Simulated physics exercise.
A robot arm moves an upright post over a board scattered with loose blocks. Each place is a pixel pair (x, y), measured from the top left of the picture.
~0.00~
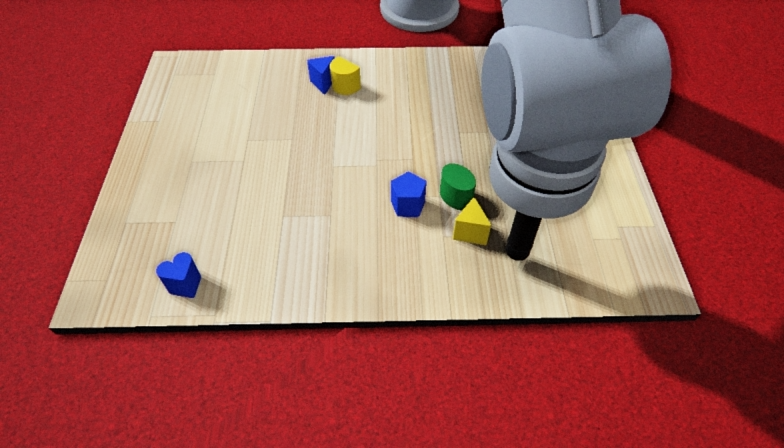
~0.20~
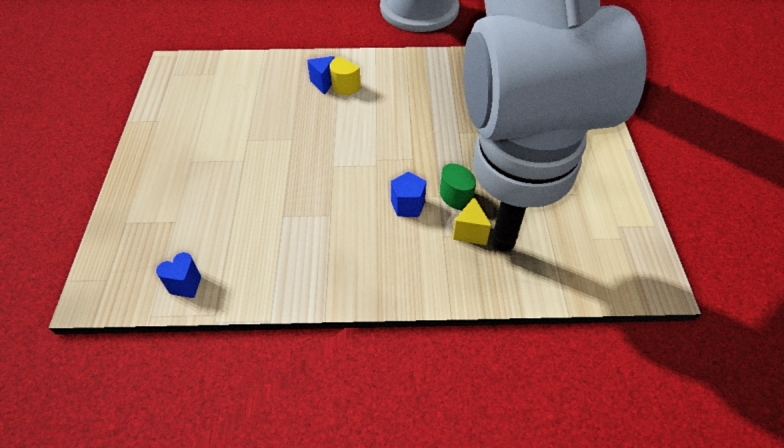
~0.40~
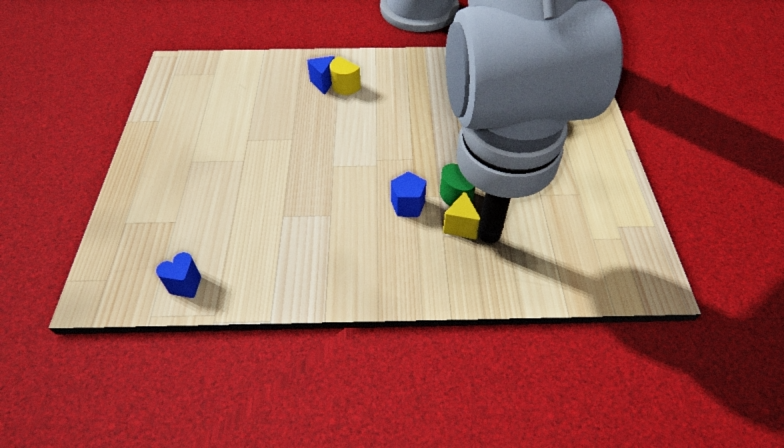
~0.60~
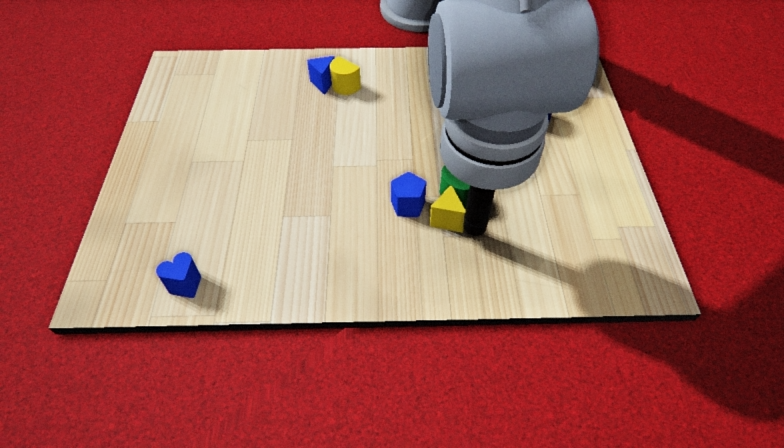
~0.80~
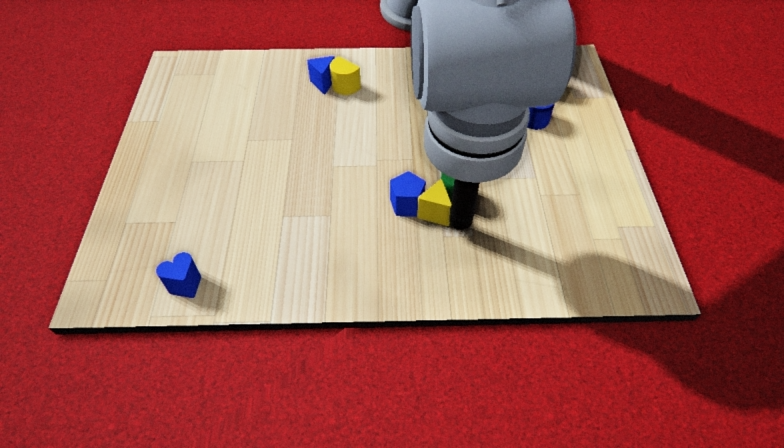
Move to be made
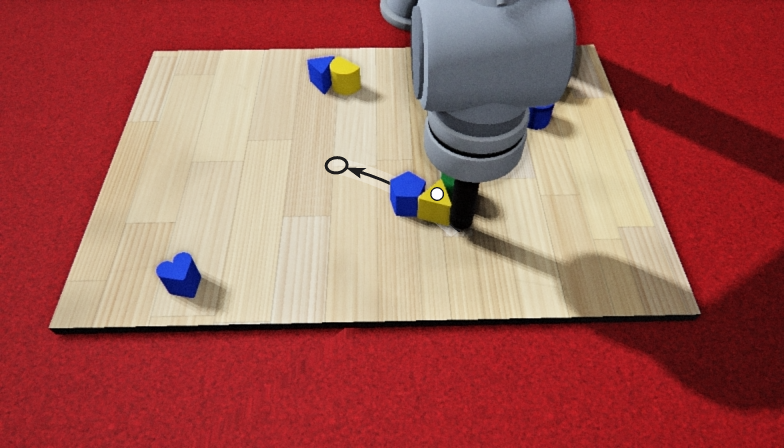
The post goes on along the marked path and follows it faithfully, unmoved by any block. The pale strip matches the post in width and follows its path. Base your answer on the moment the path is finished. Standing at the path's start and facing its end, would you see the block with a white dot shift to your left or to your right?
It's set to shift left.
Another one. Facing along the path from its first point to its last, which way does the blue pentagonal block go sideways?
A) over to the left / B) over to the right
Letter A.
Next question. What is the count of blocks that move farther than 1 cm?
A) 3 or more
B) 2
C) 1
B: 2.
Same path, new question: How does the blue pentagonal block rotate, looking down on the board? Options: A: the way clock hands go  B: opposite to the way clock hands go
It's B.
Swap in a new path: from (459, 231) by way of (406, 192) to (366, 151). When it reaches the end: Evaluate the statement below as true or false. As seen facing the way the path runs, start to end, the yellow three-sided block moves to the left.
True
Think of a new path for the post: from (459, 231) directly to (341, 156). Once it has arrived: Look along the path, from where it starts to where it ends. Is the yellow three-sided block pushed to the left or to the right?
The yellow three-sided block goes left.
The line goes from (459, 231) through (402, 189) to (337, 165); the dot is on the yellow three-sided block.
On the path given first. One third of the way, post (422, 191); blue pentagonal block (366, 172); yellow three-sided block (393, 172), turned 35° anticlockwise.
Two thirds of the way, post (380, 169); blue pentagonal block (336, 172), turned 55° anticlockwise; yellow three-sided block (356, 158), turned 85° anticlockwise.
At the end, post (336, 155); blue pentagonal block (328, 173), turned 90° anticlockwise; yellow three-sided block (314, 152), turned 150° anticlockwise; green oval block unmoved.
